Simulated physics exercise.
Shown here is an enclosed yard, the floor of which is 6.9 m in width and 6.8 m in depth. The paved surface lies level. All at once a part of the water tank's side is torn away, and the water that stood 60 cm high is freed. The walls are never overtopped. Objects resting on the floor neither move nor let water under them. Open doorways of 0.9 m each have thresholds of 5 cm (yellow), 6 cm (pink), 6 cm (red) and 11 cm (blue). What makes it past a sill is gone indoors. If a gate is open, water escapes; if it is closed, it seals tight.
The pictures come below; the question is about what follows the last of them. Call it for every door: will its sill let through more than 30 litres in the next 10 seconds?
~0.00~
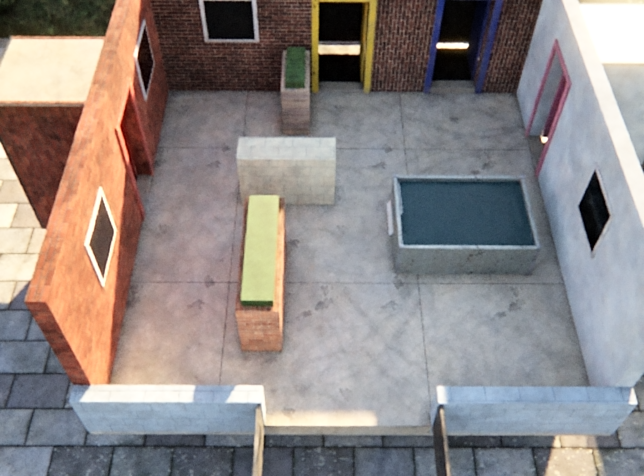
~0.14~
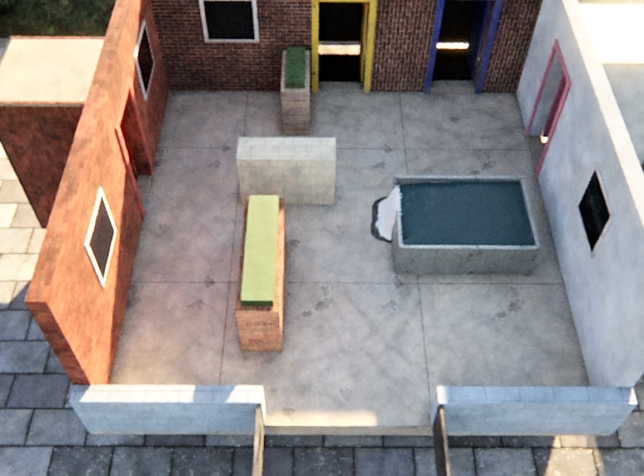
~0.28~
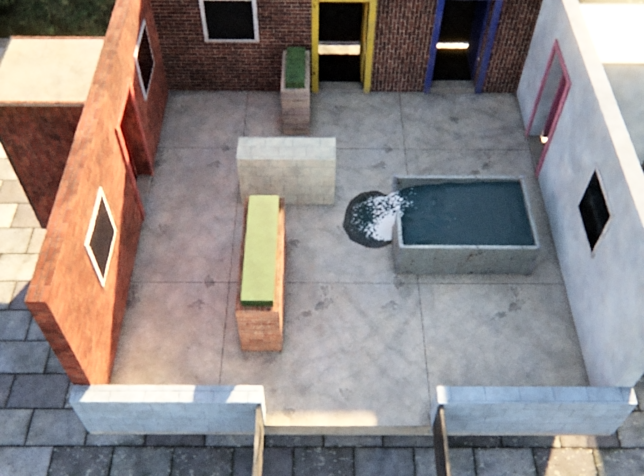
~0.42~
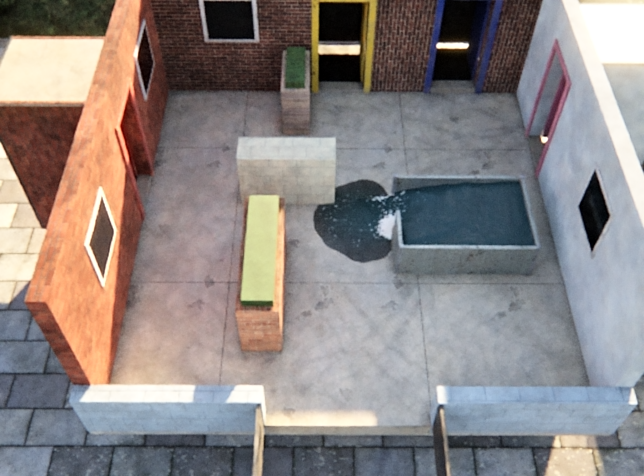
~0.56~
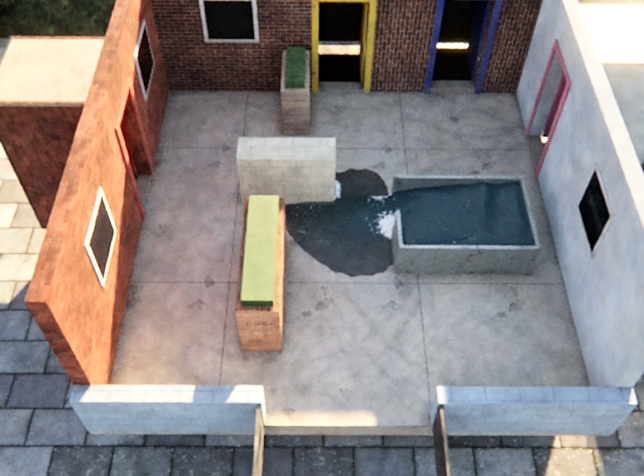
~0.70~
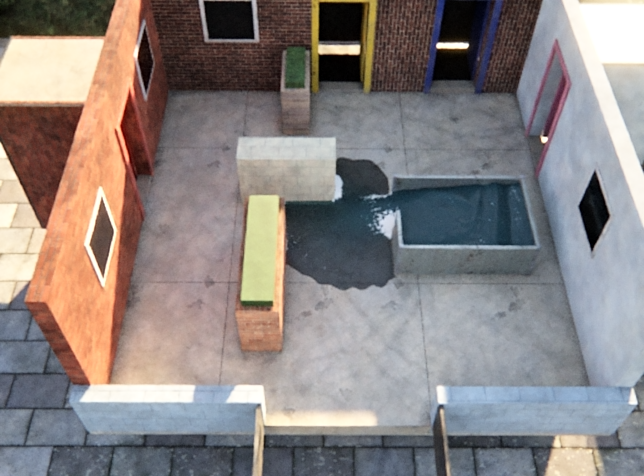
Yellow door - it will, pink door - it will not, red door - it will, blue door - it will not.
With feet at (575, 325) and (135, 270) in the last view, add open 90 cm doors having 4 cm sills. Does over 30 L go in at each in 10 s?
Within it, exceeded.
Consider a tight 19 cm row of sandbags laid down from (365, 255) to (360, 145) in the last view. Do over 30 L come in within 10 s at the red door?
Checked against the limit, red is fine.
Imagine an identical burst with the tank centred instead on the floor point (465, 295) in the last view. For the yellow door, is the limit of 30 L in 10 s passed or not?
In that case yellow comes out short of the limit.
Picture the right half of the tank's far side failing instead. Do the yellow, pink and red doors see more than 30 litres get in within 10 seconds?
For yellow, too much; for pink, too much; for red, too little.
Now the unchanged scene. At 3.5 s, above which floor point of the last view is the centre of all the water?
(359, 225).
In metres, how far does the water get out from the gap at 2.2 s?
That's near 4.6 m in a straight line.
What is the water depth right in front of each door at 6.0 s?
Yellow 7 cm, pink 0 cm, red 10 cm, blue 2 cm.
After 1.4 s water covers 15 % of the floor and is deepest (34 cm) near (387, 213); yellow door not reached, pink door not reached, red door 4 cm at the sill, 0 L in, blue door not reached.
After 2.2 s water covers 30 % of the floor and is deepest (28 cm) near (387, 213); yellow door 10 cm at the sill, 4 L in, pink door not reached, red door 13 cm at the sill, 13 L in, blue door not reached.
After 3.5 s water covers 45 % of the floor and is deepest (20 cm) near (387, 213); yellow door 11 cm at the sill, 42 L in, pink door not reached, red door 13 cm at the sill, 56 L in, blue door 2 cm at the sill, 0 L in.
After 6.0 s water covers 60 % of the floor and is deepest (12 cm) near (387, 213); yellow door 7 cm at the sill, 63 L in, pink door not reached, red door 10 cm at the sill, 99 L in, blue door 2 cm at the sill, 0 L in.
After 10.0 s water covers 80 % of the floor and is deepest (8 cm) near (388, 221); yellow door 4 cm at the sill, 69 L in, pink door 3 cm at the sill, 0 L in, red door 6 cm at the sill, 114 L in, blue door 2 cm at the sill, 0 L in.
